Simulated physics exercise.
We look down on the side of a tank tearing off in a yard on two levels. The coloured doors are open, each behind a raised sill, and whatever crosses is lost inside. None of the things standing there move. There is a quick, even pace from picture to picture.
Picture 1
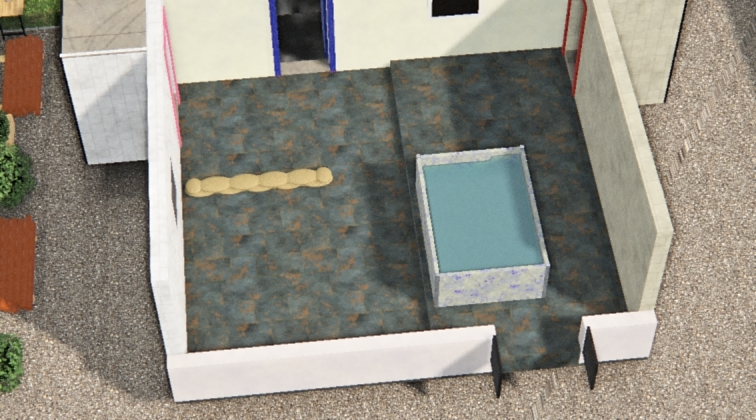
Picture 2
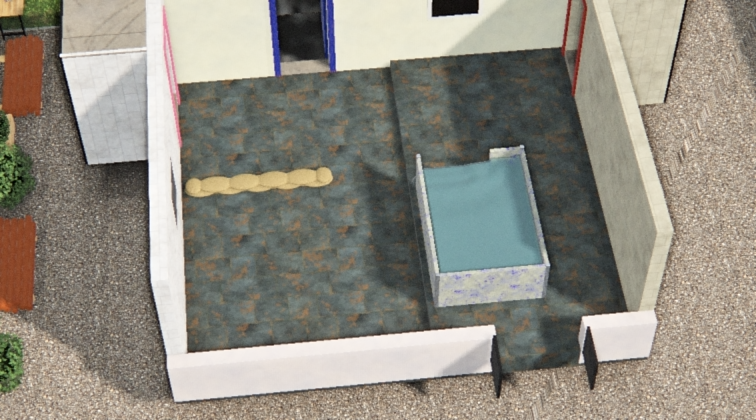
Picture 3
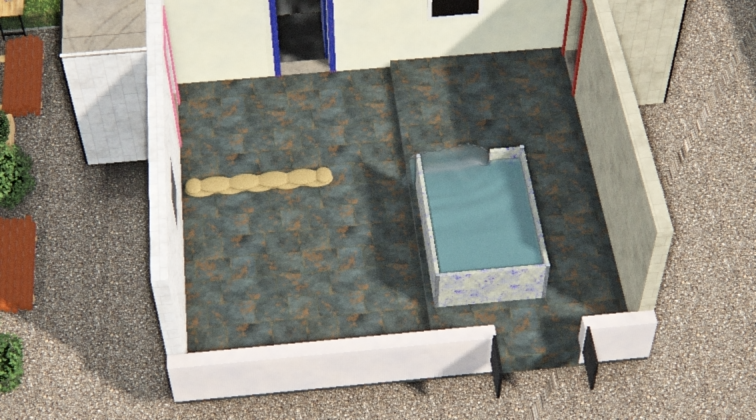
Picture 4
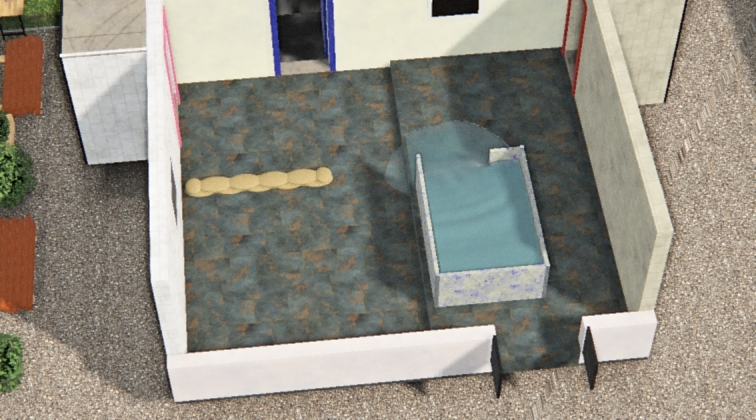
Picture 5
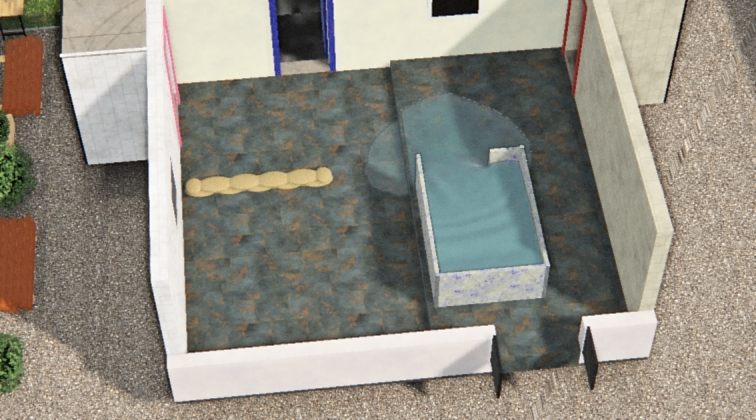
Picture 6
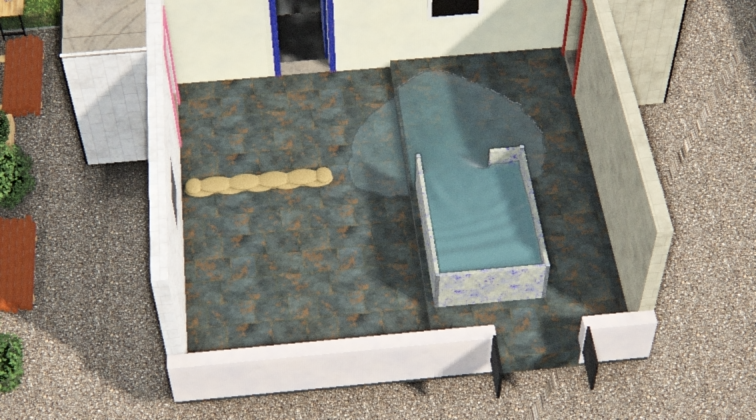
A tank of blue water stood in a walled yard, then part of its far side vanished, and the water rippled and poured out through the gap, spreading across the dark floor behind it.
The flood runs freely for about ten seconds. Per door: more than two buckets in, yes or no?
Red door yes, pink door no, blue door yes.
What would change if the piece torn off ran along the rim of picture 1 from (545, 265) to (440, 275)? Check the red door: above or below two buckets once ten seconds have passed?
Observation - red: Below threshold.
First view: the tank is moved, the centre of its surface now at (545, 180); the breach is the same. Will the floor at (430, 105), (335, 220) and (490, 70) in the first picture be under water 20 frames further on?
First spot gets drenched, second spot stays unwetted, third spot gets drenched.
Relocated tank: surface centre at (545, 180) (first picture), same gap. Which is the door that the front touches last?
The pink one.
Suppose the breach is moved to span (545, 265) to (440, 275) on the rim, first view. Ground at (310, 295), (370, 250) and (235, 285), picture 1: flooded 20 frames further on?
In the order given: Swamped, untouched and swamped.
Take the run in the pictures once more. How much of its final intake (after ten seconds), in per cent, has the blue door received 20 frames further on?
The figure is near 80 per cent.
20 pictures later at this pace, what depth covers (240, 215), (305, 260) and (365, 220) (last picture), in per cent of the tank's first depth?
Around 0, 0 and 0 percent, in that order.
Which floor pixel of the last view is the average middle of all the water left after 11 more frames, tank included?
Somewhere around (450, 171) in the last view.
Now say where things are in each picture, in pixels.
The first picture shows the tank at (481, 213) is whole and still.
In the second picture, the front is at a hidden place, out from the gap on the tank's far side.
In the third picture, the front is at (479, 151), out from the gap on the tank's far side.
In the fourth picture, the front is at (453, 124), out from the gap on the tank's far side.
In the fifth picture, the front is at (445, 97), out from the gap on the tank's far side.
In the sixth picture, the front is at (425, 76), out from the gap on the tank's far side.
A moment on, water covers 30 % of the floor; the red door wet at the sill, nothing in, the pink door not reached, the blue door not reached.
Next, water covers 35 % of the floor; the red door under two buckets in, the pink door not reached, the blue door under two buckets in.
Then, water covers 45 % of the floor; the red door over two buckets in, the pink door wet at the sill, nothing in, the blue door over two buckets in.
Later, water covers 70 % of the floor; the red door far over two buckets in, the pink door wet at the sill, nothing in, the blue door over two buckets in.
In the end, water covers 85 % of the floor; the red door far over two buckets in, the pink door wet at the sill, nothing in, the blue door over two buckets in.
